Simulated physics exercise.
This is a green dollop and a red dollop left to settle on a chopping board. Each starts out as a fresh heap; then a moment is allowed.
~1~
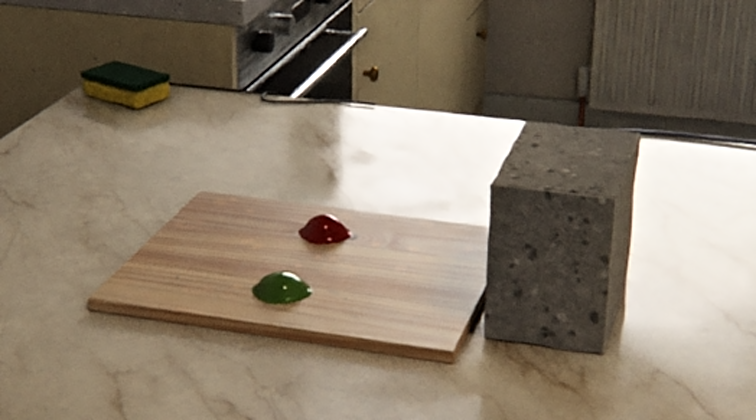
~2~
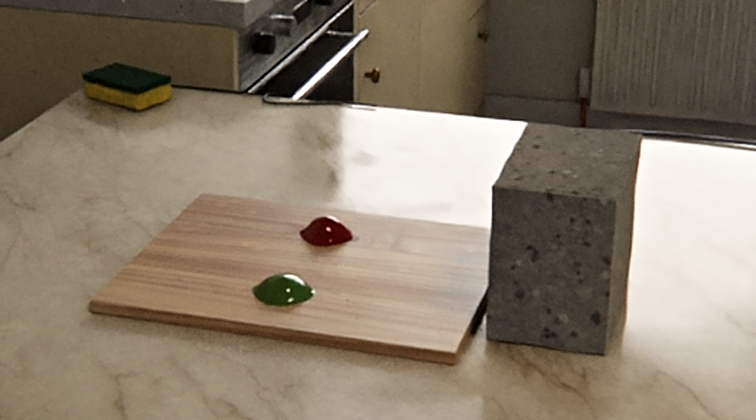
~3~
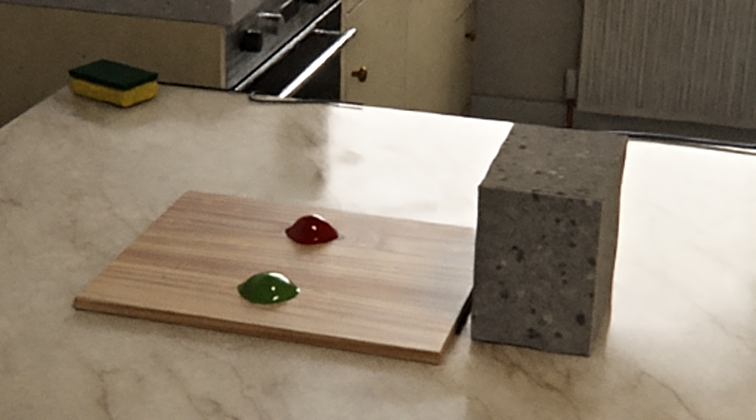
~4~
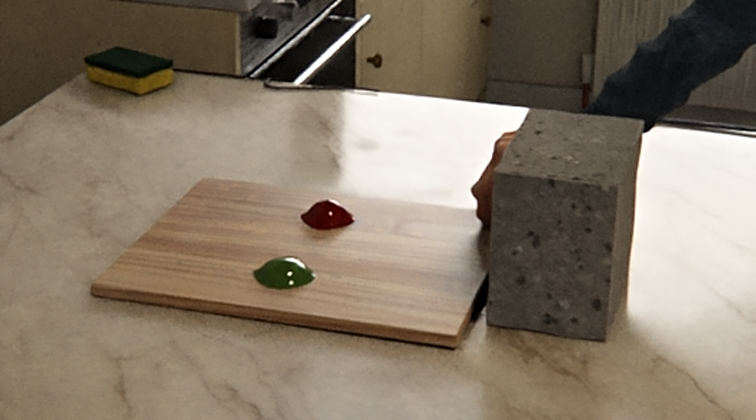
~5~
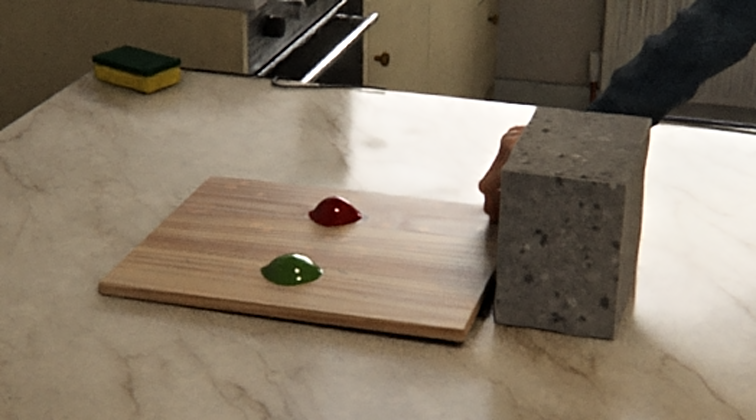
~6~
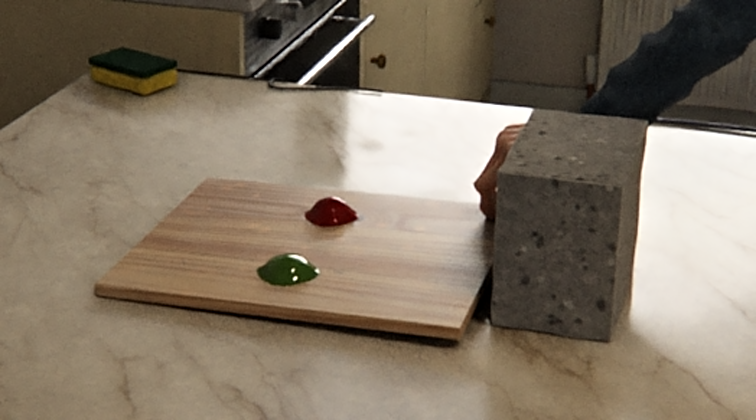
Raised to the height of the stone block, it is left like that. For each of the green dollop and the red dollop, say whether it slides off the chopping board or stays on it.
Green dollop: Stays on; red dollop: Stays on.
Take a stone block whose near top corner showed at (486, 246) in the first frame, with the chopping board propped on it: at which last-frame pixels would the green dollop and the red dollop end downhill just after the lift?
Leading edges, in order: (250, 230); (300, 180).
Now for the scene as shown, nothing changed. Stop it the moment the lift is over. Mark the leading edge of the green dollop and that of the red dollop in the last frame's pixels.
Tips, last frame: First (238, 205); second (288, 153).
Next, slope about 28°; the green dollop has not moved; the red dollop has not moved.
After that, the green dollop has not moved; the red dollop has not moved.
Finally, slope about 28°; the green dollop has not moved; the red dollop has not moved.
